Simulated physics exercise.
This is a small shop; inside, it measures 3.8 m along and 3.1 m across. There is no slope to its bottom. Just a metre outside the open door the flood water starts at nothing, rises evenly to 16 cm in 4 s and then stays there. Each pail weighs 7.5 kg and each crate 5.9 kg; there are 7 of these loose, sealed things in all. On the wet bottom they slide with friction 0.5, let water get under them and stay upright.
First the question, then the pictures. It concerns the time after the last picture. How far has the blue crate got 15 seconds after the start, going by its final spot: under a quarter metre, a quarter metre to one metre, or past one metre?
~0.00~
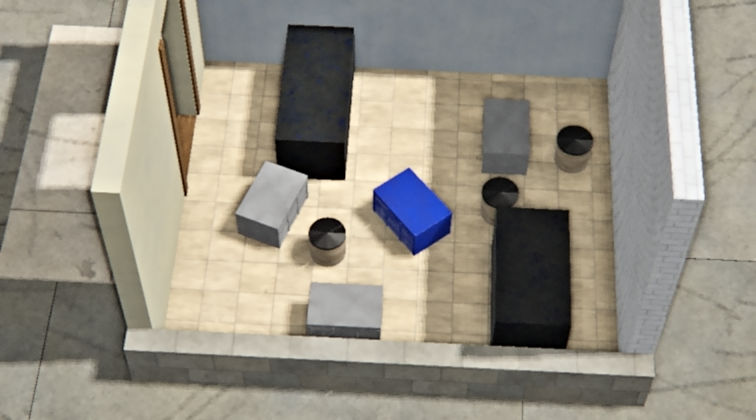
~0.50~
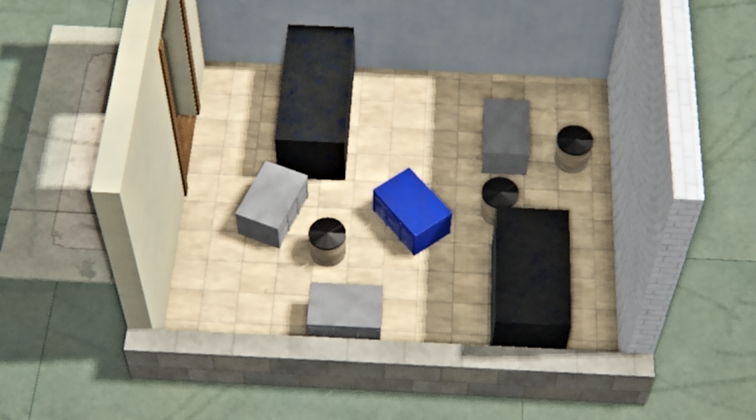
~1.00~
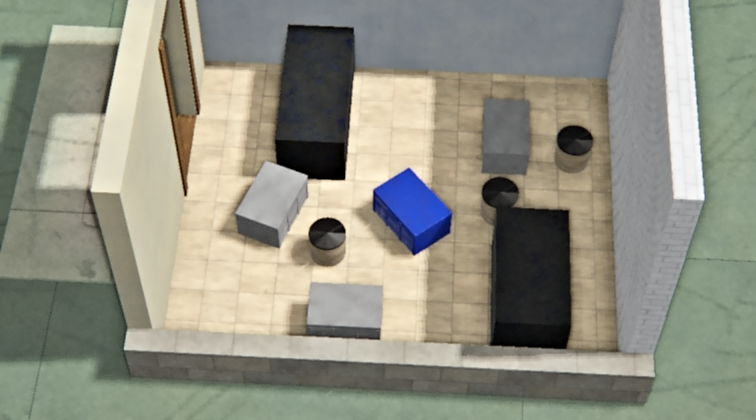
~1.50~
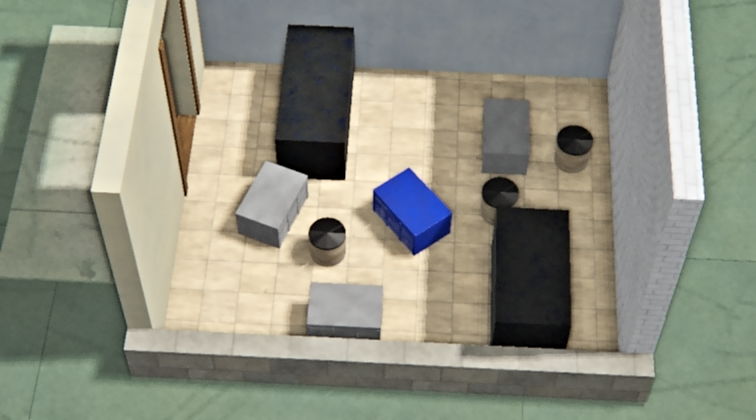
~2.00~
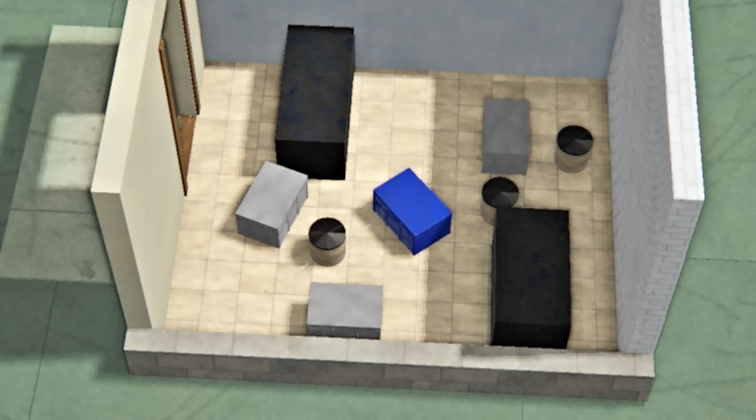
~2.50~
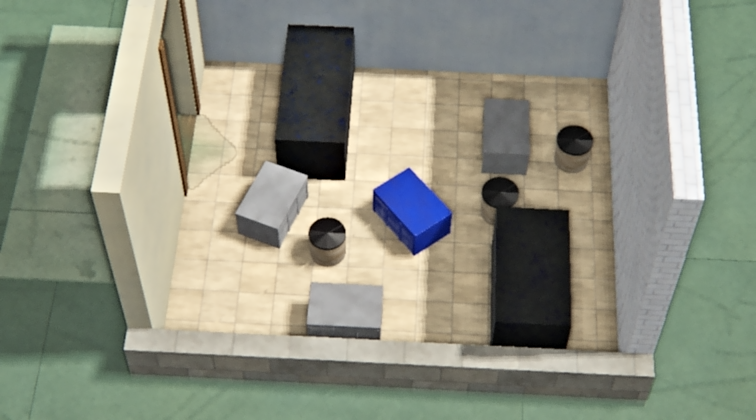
It is pushed well off.
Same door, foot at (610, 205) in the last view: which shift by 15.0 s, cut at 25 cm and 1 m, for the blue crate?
The blue crate would go a long distance.
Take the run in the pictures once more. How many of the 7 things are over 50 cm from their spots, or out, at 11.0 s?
Result: 3.
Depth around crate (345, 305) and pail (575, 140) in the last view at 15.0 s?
First about 6 cm, second about 7 cm.
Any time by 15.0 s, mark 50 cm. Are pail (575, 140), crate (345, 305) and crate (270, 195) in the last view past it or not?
Below, above, above.
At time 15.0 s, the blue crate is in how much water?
About 7 cm.
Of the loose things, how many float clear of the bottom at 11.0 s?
Answer: 3.
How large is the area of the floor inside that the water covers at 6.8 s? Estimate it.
About 6.5 m2.
After 3.5 s the blue crate is near (412, 201), 0.0 m from its start, aground; 0 afloat.
After 6.8 s the blue crate is near (452, 197), 0.3 m from its start, aground; 1 afloat.
After 11.0 s the blue crate is near (465, 141), 0.8 m from its start, afloat; 3 afloat.
After 15.0 s the blue crate is near (492, 73), 1.6 m from its start, afloat; 5 afloat.
